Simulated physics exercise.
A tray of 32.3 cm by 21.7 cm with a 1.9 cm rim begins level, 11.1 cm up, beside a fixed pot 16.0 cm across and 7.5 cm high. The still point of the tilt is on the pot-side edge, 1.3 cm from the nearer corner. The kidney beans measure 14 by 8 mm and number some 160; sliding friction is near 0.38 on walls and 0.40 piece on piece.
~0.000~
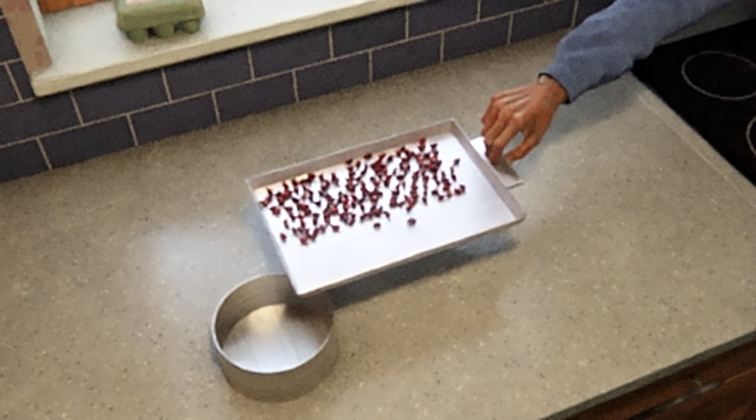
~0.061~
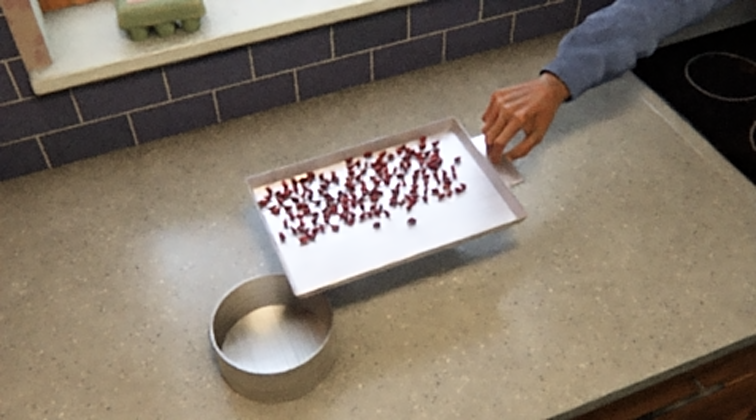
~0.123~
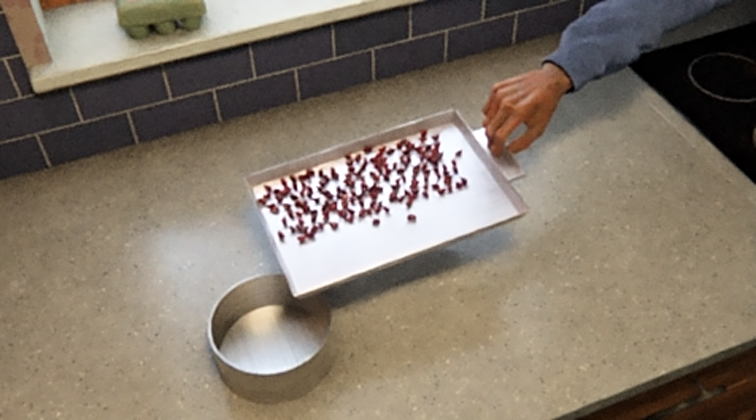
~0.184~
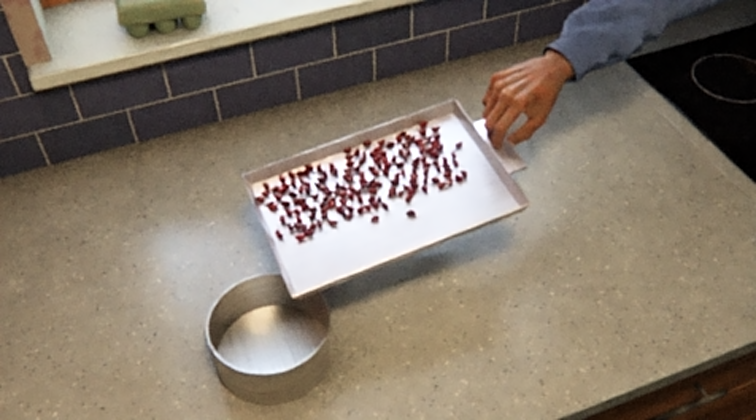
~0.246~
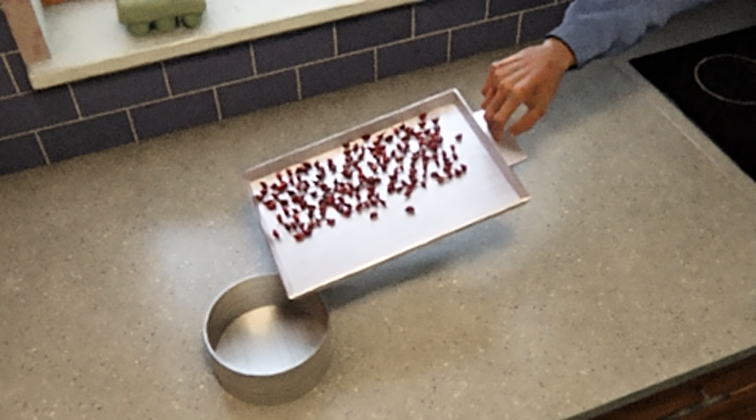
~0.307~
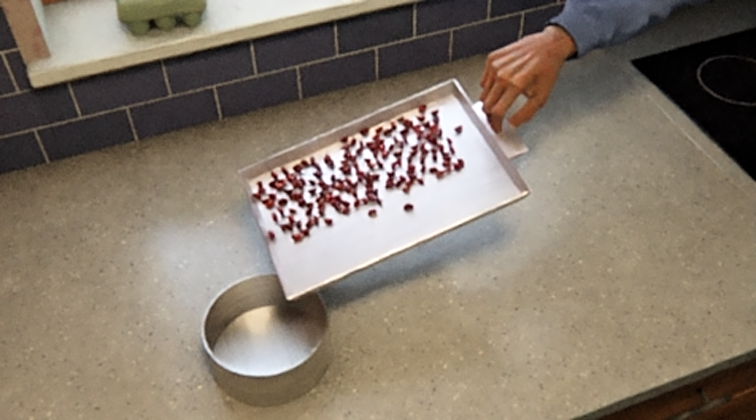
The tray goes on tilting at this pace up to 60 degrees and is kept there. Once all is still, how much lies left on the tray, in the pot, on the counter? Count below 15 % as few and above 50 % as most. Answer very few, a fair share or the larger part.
Left on the tray: The larger part; in the pot: A fair share; on the counter: Very few.
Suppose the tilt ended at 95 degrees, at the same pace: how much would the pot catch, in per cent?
Then about 85 per cent.
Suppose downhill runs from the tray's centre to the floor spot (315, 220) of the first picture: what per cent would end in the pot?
About 0 per cent.
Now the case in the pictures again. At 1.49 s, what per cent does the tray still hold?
Some 75 per cent of the load.
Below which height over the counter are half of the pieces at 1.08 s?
About 14 cm.
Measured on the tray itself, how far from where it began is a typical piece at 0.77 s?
About 6 cm.
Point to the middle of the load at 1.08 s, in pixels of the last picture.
Near (274, 252).
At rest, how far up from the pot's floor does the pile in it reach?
About 1.0 cm.
After 0.77 s, tilt 35 degrees; the tray holds 100 %, the pot 0 %.
Then, at 1.08 s, tilt 50 degrees; the tray holds 90 %, the pot 5 %.
After 1.49 s, tilt 60 degrees; the tray holds 75 %, the pot 25 %.
In the end, at 2.3 s, tray 75 %, pot 25 %, counter 0 %.
